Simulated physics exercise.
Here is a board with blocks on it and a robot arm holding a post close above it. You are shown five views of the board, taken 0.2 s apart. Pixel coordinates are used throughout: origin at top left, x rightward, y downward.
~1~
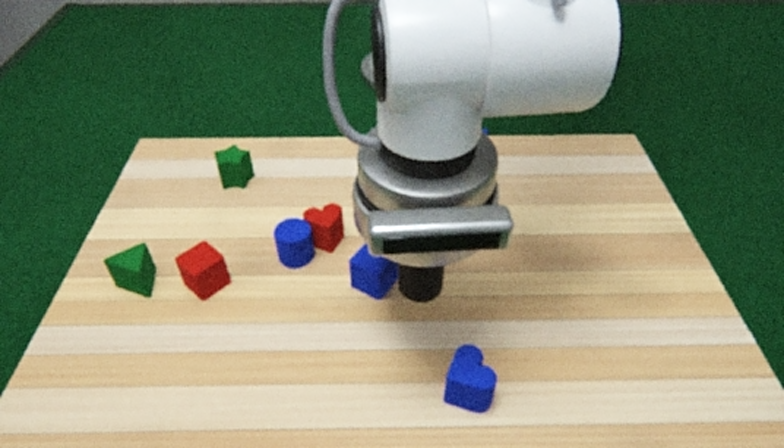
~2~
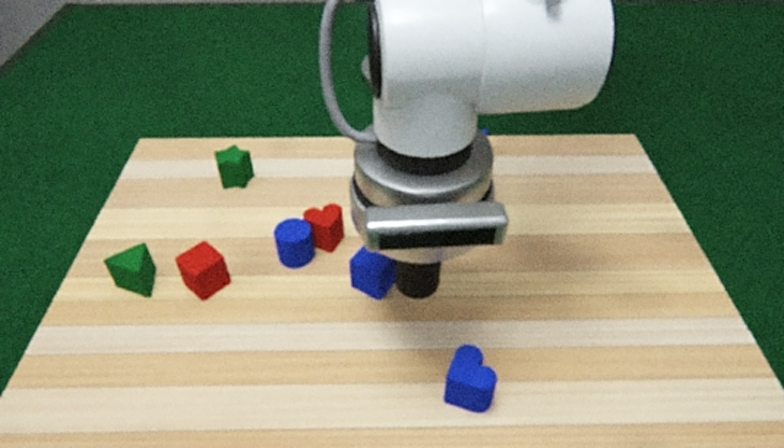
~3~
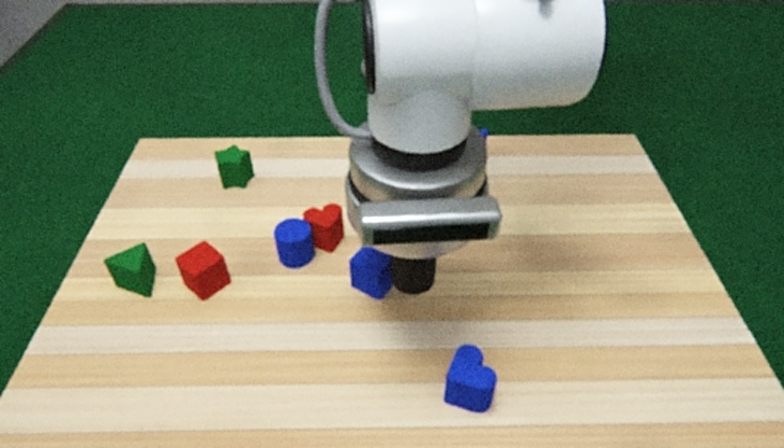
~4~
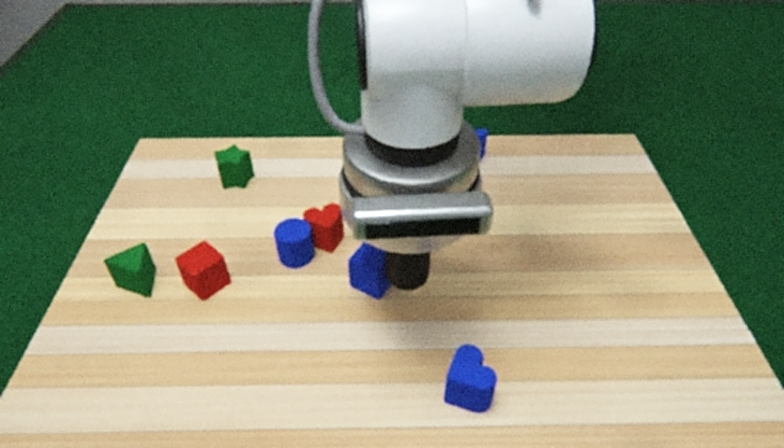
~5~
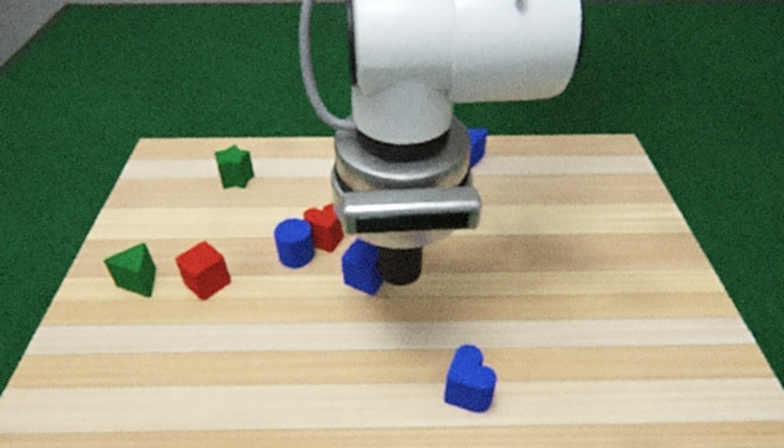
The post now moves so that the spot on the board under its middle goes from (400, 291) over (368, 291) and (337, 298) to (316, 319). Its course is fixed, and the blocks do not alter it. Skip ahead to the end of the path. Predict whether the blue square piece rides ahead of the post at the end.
Most likely the blue square piece slides off.
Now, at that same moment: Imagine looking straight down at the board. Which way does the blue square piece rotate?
It goes round the way clock hands do.
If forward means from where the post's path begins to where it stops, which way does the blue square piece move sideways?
So, looking from the first point of the path to the last, the blue square piece moves rightwards.
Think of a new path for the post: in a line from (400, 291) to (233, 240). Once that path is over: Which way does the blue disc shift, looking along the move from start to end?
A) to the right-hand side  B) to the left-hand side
The answer is A.
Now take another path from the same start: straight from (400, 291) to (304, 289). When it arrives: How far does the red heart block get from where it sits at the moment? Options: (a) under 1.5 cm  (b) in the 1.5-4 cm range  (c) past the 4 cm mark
Answer: A.
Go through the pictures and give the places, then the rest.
In the first picture, post's lower end at (420, 287); blue disc at (292, 229); blue square piece partly hidden.
In the second picture, post at (417, 284); blocks still.
In the third picture, post at (413, 280); blocks still.
In the fourth picture, post at (407, 276); blocks still.
In the fifth picture, post at (400, 272); blue disc at (292, 229); blue square piece at (365, 252).
On the path given first. Halfway along, post at (350, 272); blue square piece at (325, 244), turned 30° clockwise.
At the end, post at (313, 300); blue disc still; blue square piece at (324, 243), turned 30° clockwise.
